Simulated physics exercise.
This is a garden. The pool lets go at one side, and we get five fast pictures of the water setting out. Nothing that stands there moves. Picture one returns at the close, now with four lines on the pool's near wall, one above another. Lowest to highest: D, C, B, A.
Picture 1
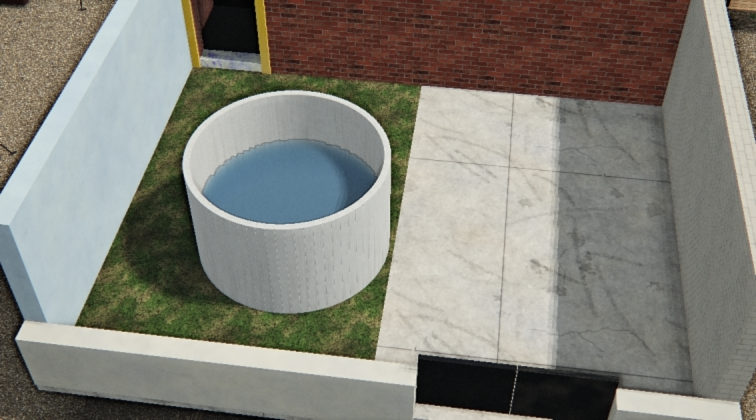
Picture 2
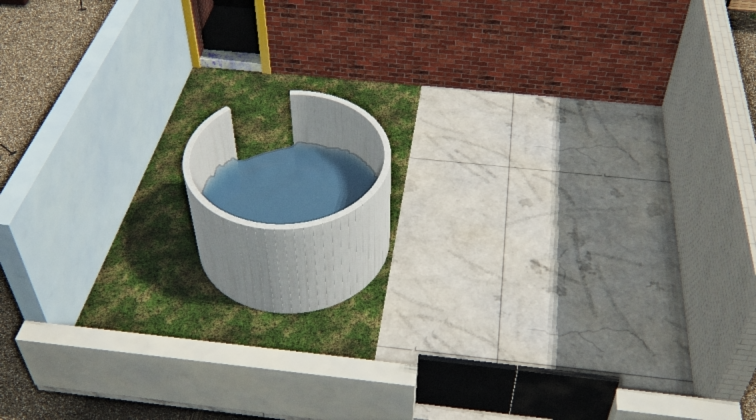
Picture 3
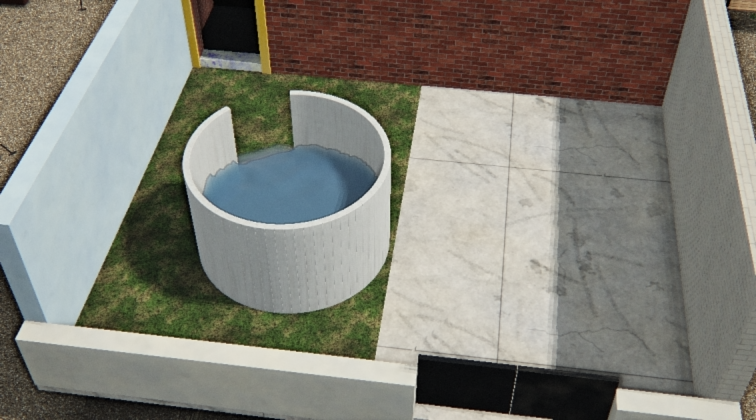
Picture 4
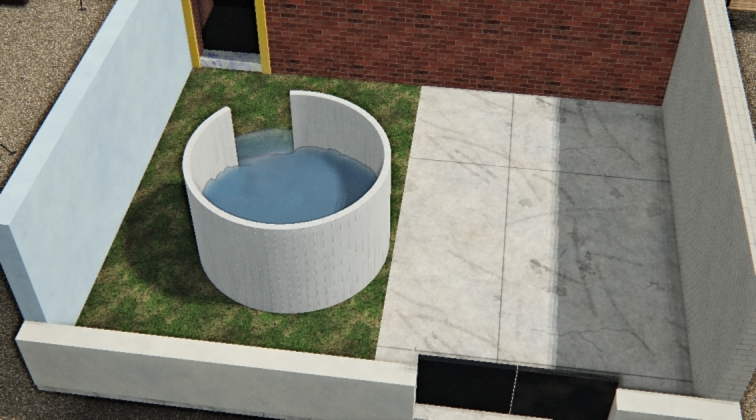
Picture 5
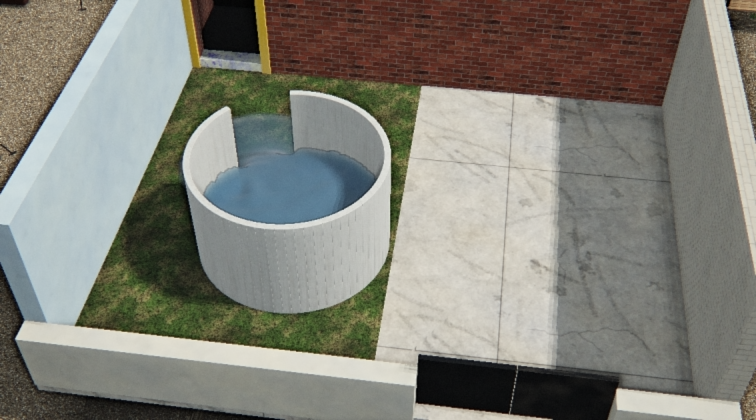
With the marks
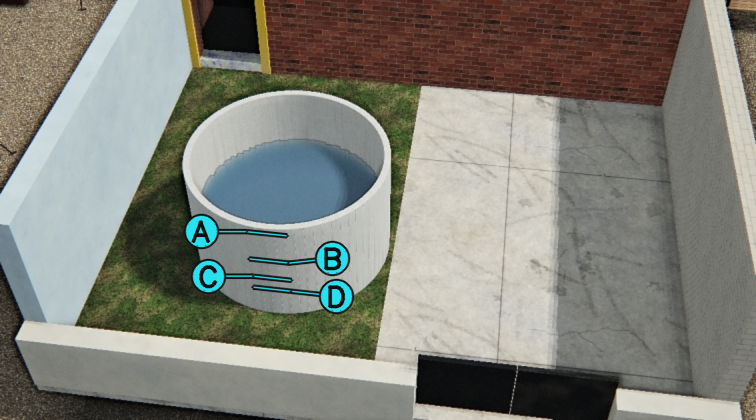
Round white pool in a walled garden losing a section of its back wall, water spreading through the gap onto the grass.
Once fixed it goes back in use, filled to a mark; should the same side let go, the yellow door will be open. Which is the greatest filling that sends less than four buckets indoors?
The answer is line D.
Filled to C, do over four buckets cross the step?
Yes, it does.
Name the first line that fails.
That is line C.
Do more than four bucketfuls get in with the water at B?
Yes.
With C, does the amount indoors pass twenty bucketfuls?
No.
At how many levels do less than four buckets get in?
One of the four.
On the marked copy, A at (266, 233); B at (269, 261); C at (271, 278); D at (272, 289); from the bottom up D, C, B, A.
With A, dozens of bucketfuls pour in.
With B, dozens of bucketfuls pour in.
With C, about 9 bucketfuls get in.
With D, a bucket or two gets in.
